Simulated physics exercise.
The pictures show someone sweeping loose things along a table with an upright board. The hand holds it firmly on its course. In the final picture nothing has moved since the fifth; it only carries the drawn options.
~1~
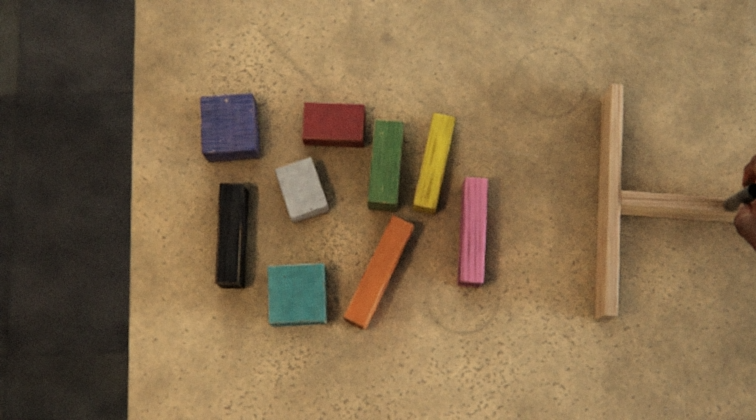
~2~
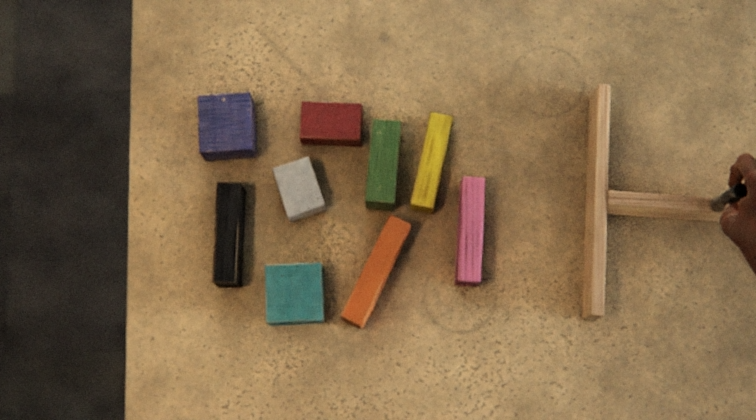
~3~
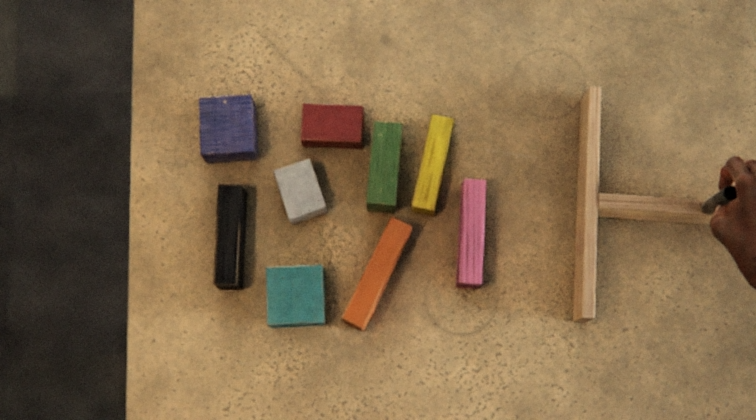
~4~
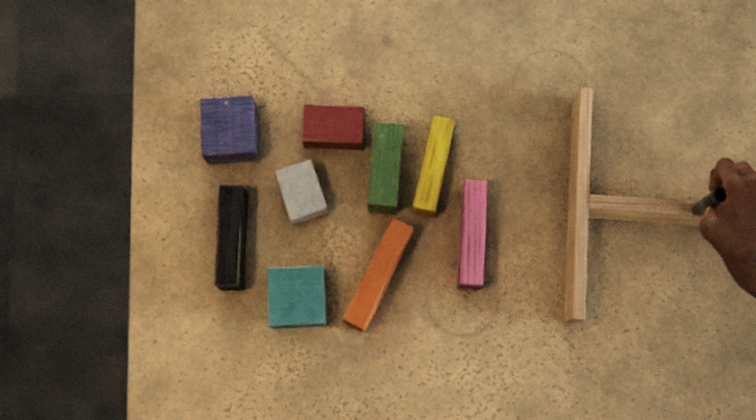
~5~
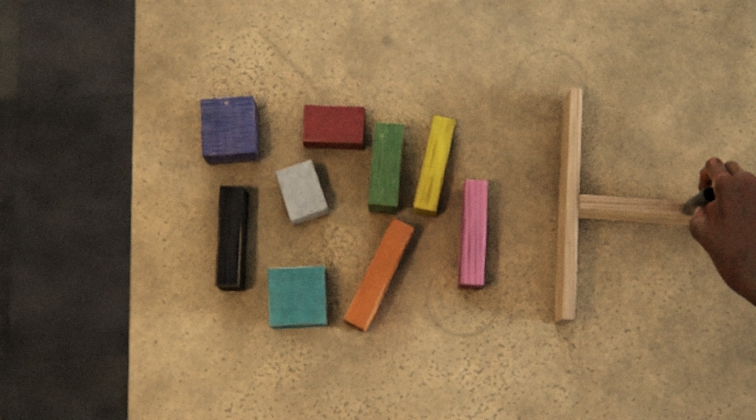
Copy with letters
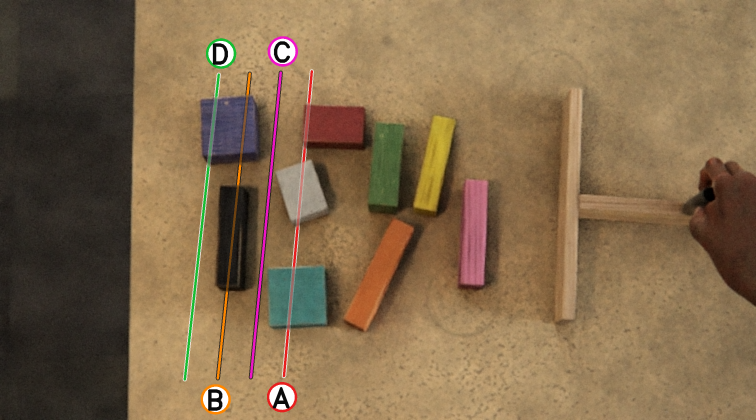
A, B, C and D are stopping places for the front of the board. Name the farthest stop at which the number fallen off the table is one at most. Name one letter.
As far as mark B.
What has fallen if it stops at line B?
It is the black stick.
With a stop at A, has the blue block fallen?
By then, no.
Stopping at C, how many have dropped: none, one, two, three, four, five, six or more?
By then, none.
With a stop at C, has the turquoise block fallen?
By then, no.
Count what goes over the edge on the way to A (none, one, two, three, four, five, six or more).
The count is none.
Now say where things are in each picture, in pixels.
The first picture shows blue block (230, 128); pink stick (472, 233); red block (334, 125).
The second picture shows board (601, 197); white block (299, 190).
The third picture shows board (591, 199); turquoise block (296, 297).
The fourth picture shows board (582, 201); green bar (385, 168).
The fifth picture shows board (573, 201); blue block (231, 131); pink stick (473, 235); red block (335, 127).
On the marked copy, A at (298, 219); B at (234, 221); C at (266, 220); D at (202, 222).
Taking B. A third of the way, board (451, 205); yellow stick (418, 164); green bar (381, 167).
Two thirds of the way, board (329, 209); black stick (197, 242); blue block (219, 128).
When it is over, board (234, 212); black stick over the edge; white block (136, 186); one fallen.
As for the rest, A is within the limit but short; C is within the limit but short; D drops three.
